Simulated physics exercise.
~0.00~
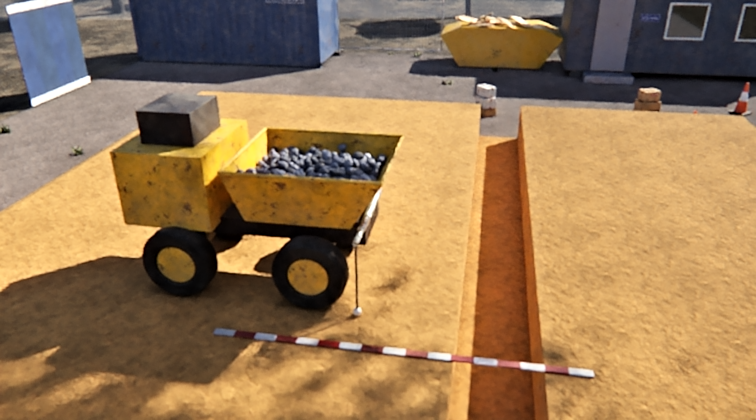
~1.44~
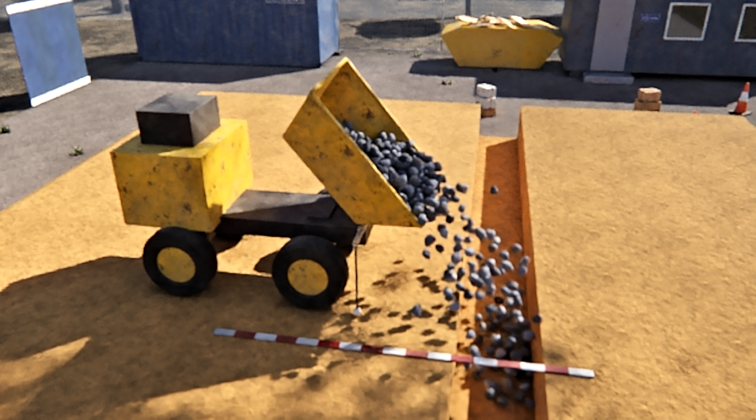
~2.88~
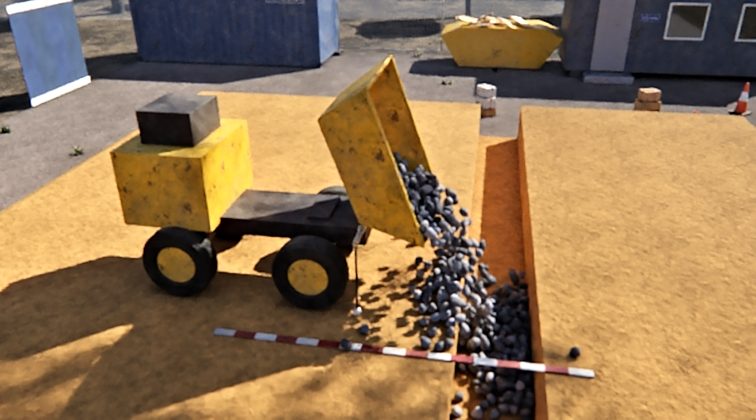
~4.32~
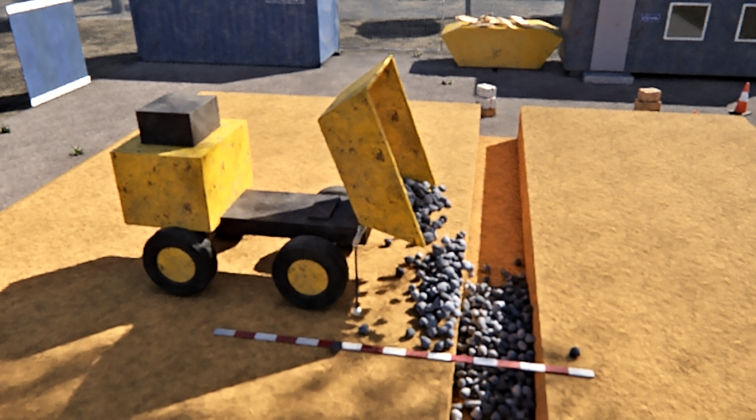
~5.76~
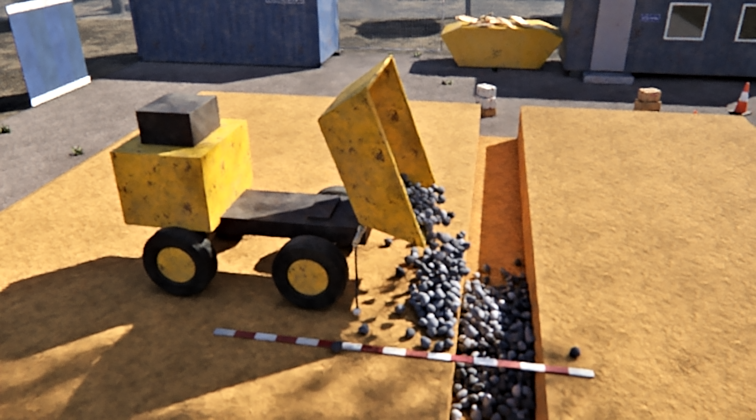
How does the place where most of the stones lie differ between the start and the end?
At the start the stones are all heaped in the dumper's yellow body. By the end most of them lie lower and to the right, in the trench, with a smaller pile on its near edge and a few left at the body's lip.
A building site of orange-brown ground is seen from above, with blue cabins and a yellow waste container behind. On the left stands a small yellow dumper with black wheels, its body full of grey stones, facing a narrow trench beyond a red and white striped pole. The body tips up steeply to the right, and the stones pour over its lip into the trench. More slide out and heap up on the near edge, while one stray lands on the far side. The body stays raised, with most stones in the trench, a pile beside it and a few at the lip.
